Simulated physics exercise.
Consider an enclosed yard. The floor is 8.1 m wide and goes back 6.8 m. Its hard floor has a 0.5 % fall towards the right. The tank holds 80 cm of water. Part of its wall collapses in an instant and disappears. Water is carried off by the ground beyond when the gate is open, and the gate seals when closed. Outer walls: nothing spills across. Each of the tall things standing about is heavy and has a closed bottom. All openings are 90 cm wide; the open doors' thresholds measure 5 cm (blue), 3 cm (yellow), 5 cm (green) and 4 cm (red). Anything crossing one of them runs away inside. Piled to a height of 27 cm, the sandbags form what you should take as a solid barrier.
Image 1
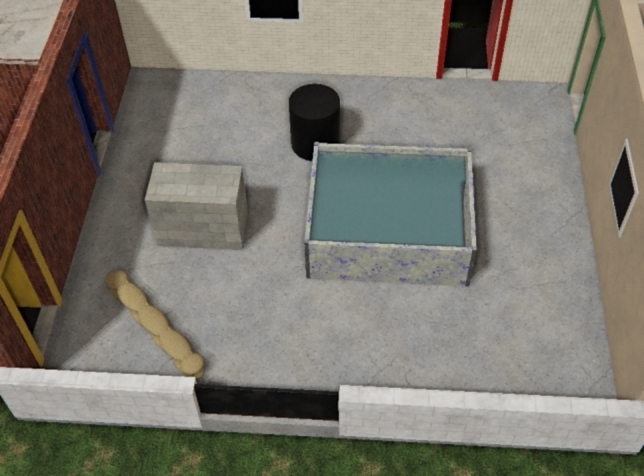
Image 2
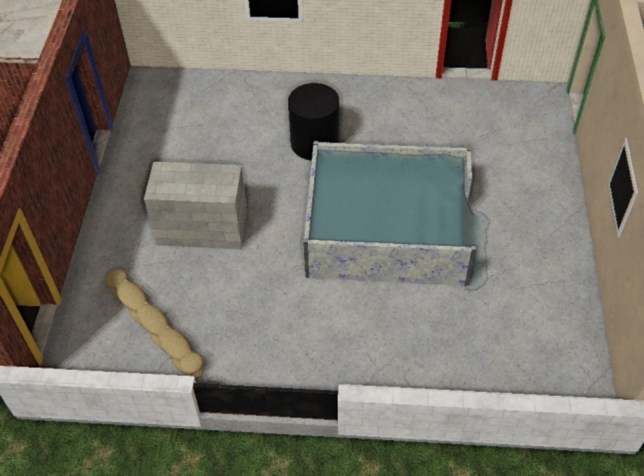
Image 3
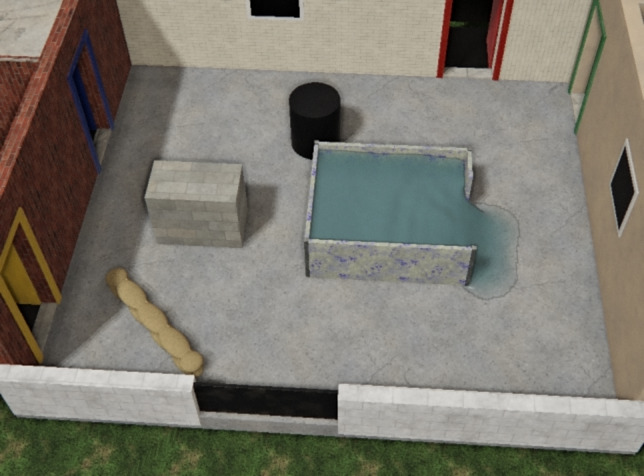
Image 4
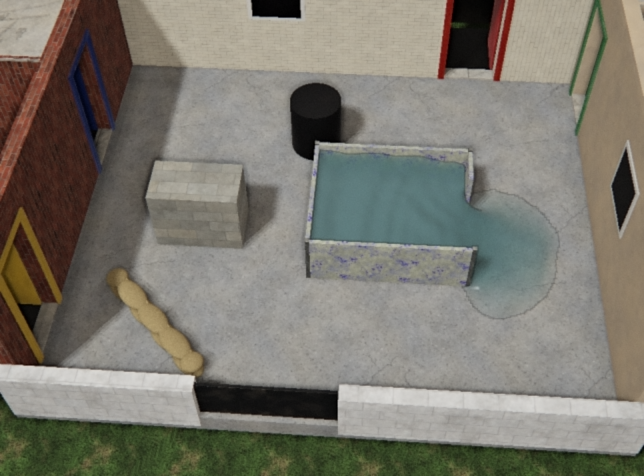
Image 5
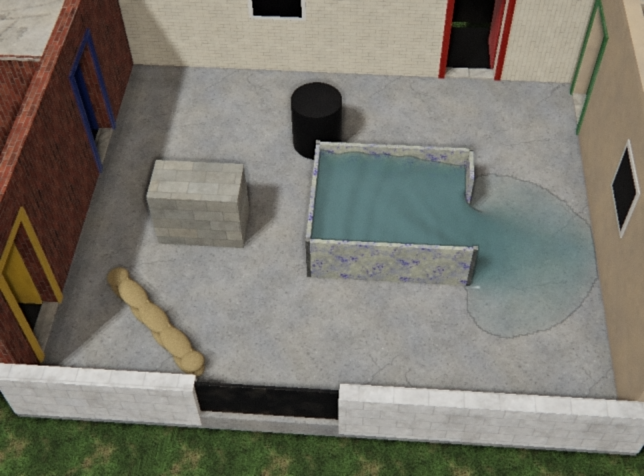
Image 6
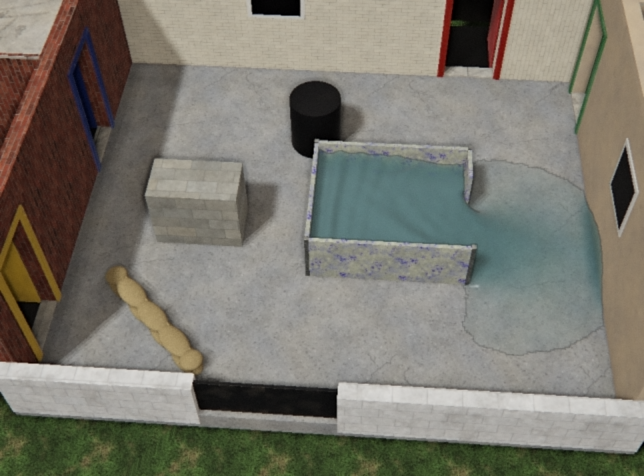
Walled yard with a patterned tank losing its right side, water pouring out and spreading across grey floor to the right-hand wall.
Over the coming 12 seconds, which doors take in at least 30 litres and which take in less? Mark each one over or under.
Blue door - under; yellow door - over; green door - over; red door - over.
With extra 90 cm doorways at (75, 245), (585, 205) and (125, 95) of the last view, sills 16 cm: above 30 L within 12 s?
In turn: Short of it, beyond it, short of it.
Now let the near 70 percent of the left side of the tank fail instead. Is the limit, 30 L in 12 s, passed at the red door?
In that case, red door: Less than that.
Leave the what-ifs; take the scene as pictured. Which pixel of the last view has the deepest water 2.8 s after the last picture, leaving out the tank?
In the last picture, around (608, 425).
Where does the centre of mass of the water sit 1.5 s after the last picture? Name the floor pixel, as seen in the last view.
At about (472, 251).
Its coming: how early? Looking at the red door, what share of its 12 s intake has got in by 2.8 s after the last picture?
By that time, around 25 per cent.
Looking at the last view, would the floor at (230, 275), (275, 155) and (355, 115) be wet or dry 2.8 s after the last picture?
The first point is not yet hit, the second is not yet hit and the third is not yet hit.
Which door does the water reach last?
Blue.
Then, 0.7 s after the last picture water covers 15 % of the floor and is deepest (50 cm) near (585, 264); blue door not reached, yellow door not reached, green door not reached, red door not reached.
Then, 1.5 s after the last picture water covers 20 % of the floor and is deepest (52 cm) near (606, 413); blue door not reached, yellow door not reached, green door 8 cm at the sill, 0 L in, red door not reached.
Then, 2.8 s after the last picture water covers 45 % of the floor and is deepest (33 cm) near (608, 425); blue door not reached, yellow door not reached, green door 12 cm at the sill, 12 L in, red door 13 cm at the sill, 31 L in.
Then, 6.3 s after the last picture water covers 85 % of the floor and is deepest (16 cm) near (608, 425); blue door 4 cm at the sill, 0 L in, yellow door 7 cm at the sill, 9 L in, green door 10 cm at the sill, 95 L in, red door 9 cm at the sill, 108 L in.
Then, 11.3 s after the last picture water covers 95 % of the floor and is deepest (11 cm) near (304, 163); blue door 6 cm at the sill, 5 L in, yellow door 7 cm at the sill, 57 L in, green door 8 cm at the sill, 140 L in, red door 6 cm at the sill, 133 L in.
